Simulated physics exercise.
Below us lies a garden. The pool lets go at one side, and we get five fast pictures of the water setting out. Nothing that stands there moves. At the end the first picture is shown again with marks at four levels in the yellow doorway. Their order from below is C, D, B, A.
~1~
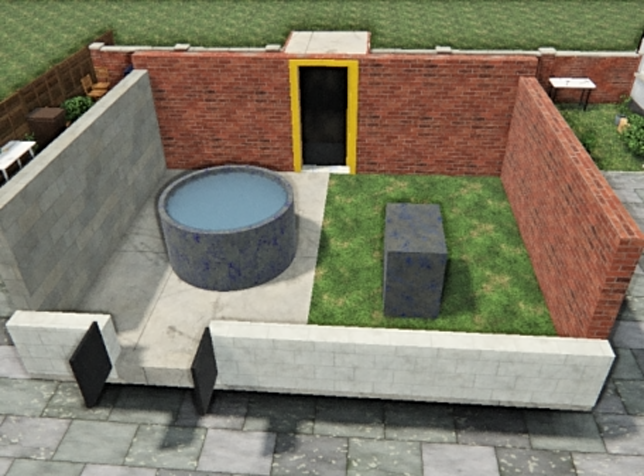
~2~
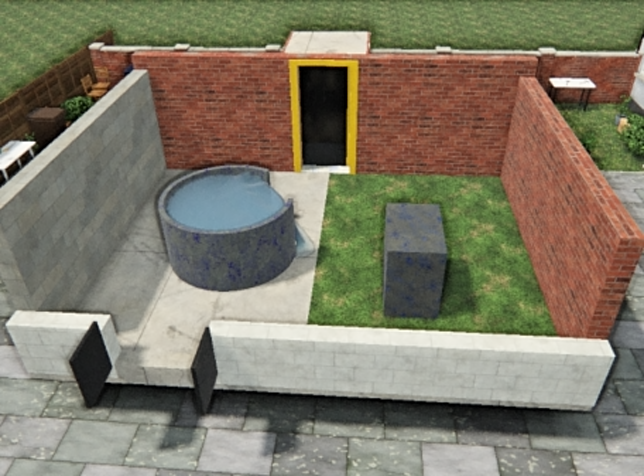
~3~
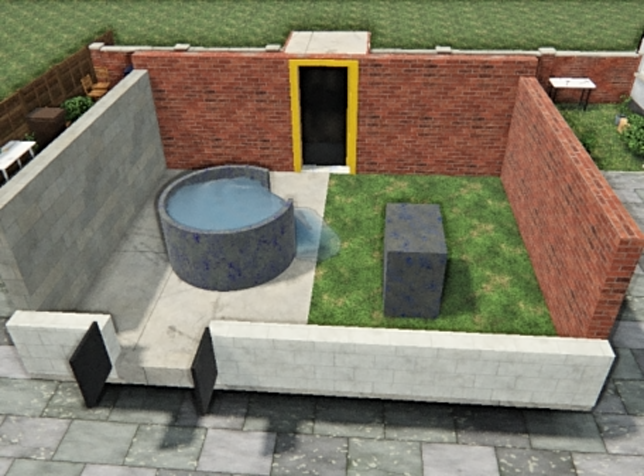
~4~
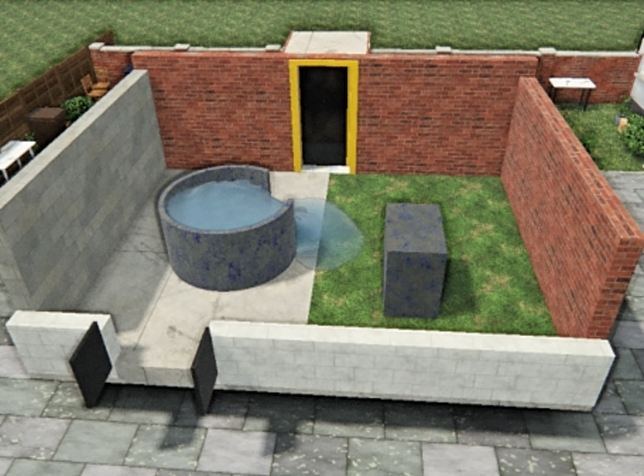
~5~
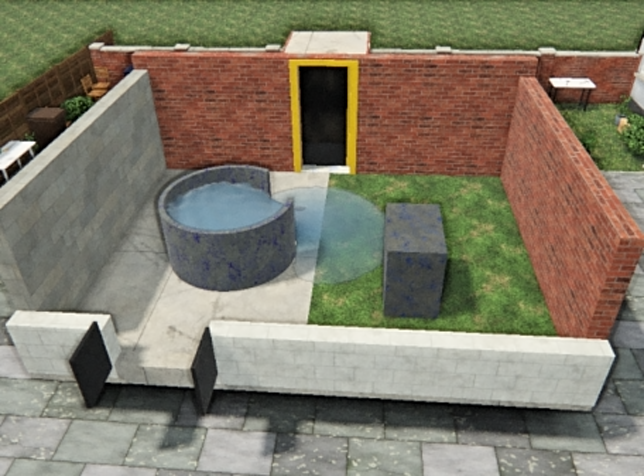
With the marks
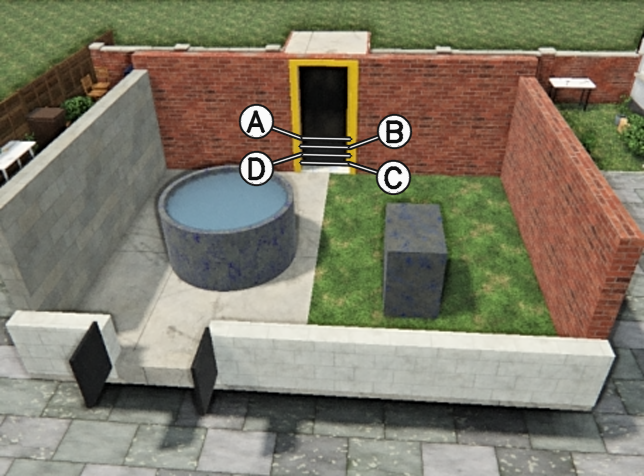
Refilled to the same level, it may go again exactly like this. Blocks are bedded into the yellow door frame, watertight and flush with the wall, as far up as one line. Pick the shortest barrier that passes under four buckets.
Line C.
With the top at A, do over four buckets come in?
No.
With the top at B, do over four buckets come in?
No, that is safe.
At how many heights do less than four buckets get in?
All four.
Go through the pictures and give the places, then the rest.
Water in the pool at rest, its middle at (228, 201); foot of the yellow doorway at (325, 173); open gate at (159, 315).
Water covers 1 % of the ground and shows as far out as (302, 254).
Water covers 4 % of the ground and shows as far out as (335, 248).
Water covers 7 % of the ground and shows as far out as (326, 202).
Water covers 15 % of the ground and shows as far out as (368, 203).
On the marked copy, A at (325, 138); B at (325, 146); C at (325, 163); D at (325, 155); from the bottom up C, D, B, A.
Choosing A, nothing gets over.
Choosing B, nothing gets over.
Choosing C, a bucket or two gets in.
Choosing D, nothing gets over.
